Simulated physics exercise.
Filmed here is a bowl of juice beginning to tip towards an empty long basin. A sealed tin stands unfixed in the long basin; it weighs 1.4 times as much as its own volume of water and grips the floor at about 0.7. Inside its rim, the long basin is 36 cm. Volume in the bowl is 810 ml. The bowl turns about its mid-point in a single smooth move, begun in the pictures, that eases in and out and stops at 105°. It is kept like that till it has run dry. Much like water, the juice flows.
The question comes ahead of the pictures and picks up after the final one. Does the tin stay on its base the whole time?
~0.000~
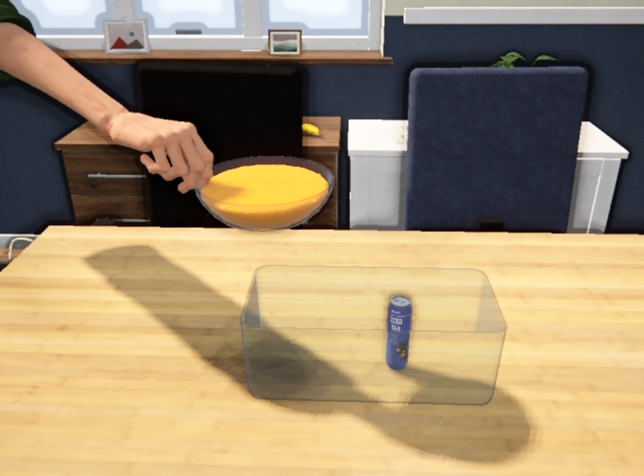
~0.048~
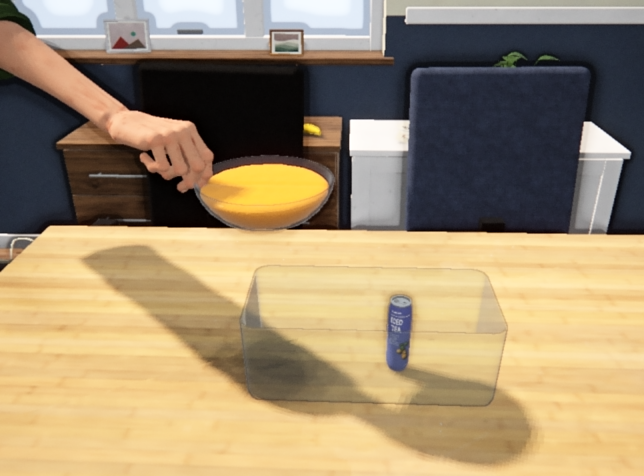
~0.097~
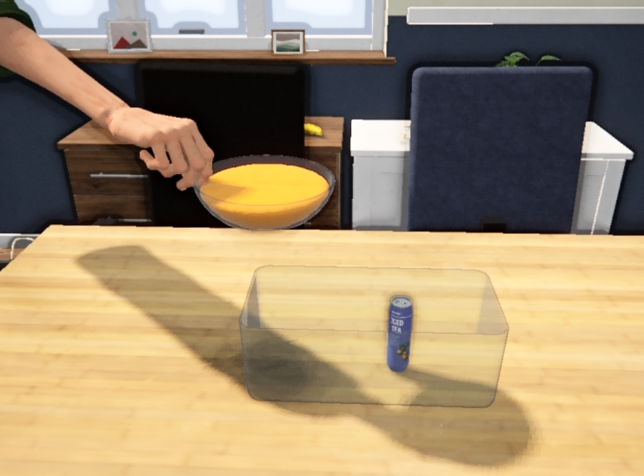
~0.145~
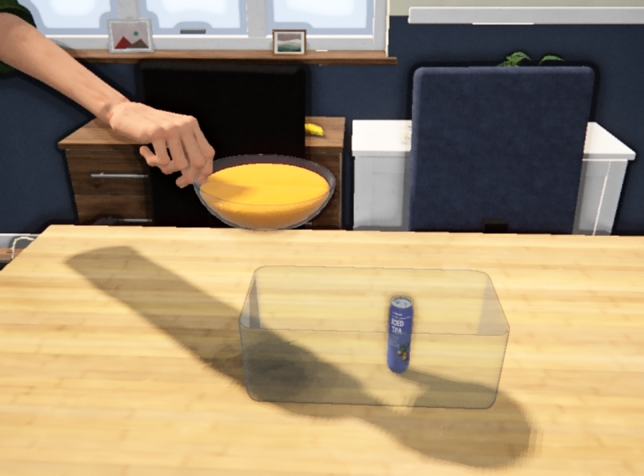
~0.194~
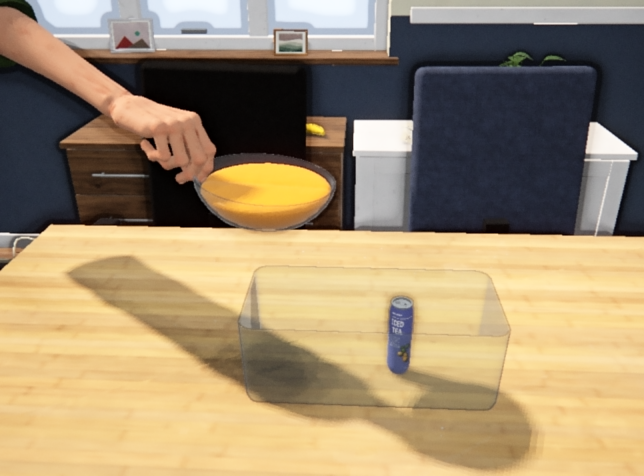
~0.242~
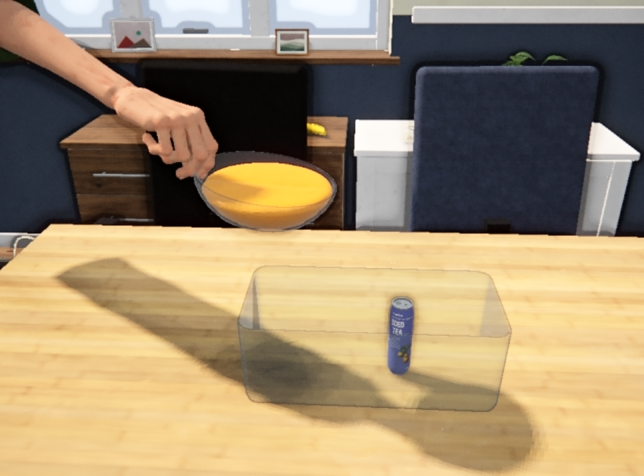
Yes, it stays upright.
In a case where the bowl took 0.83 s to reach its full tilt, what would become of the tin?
Result: Tin upright.
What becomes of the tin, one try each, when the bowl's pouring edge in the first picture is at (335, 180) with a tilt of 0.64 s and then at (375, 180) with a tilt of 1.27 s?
Try 1: Tipped over; try 2: Still standing.
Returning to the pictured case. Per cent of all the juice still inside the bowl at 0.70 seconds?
I'd estimate some 26 % remains.
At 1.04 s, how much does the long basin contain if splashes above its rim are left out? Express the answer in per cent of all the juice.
It works out near 98 per cent.
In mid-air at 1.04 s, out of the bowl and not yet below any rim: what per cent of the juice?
Something like 2 per cent of the total.
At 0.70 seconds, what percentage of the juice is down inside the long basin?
About 32%.
Then, 0.70 s in, the tilt is 61° and 27 per cent is still to pour; the tin stands where it began.
Then, 1.04 s in, the tilt is 97° and 0 per cent is still to pour; the tin stands where it began.
Then, 1.39 s in, the tilt is 105° and 0 per cent is still to pour; the tin stands where it began.
Then, 1.77 s in, the tilt is 105° and 0 per cent is still to pour; the tin stands where it began.
Finally, the tin stands where it began.
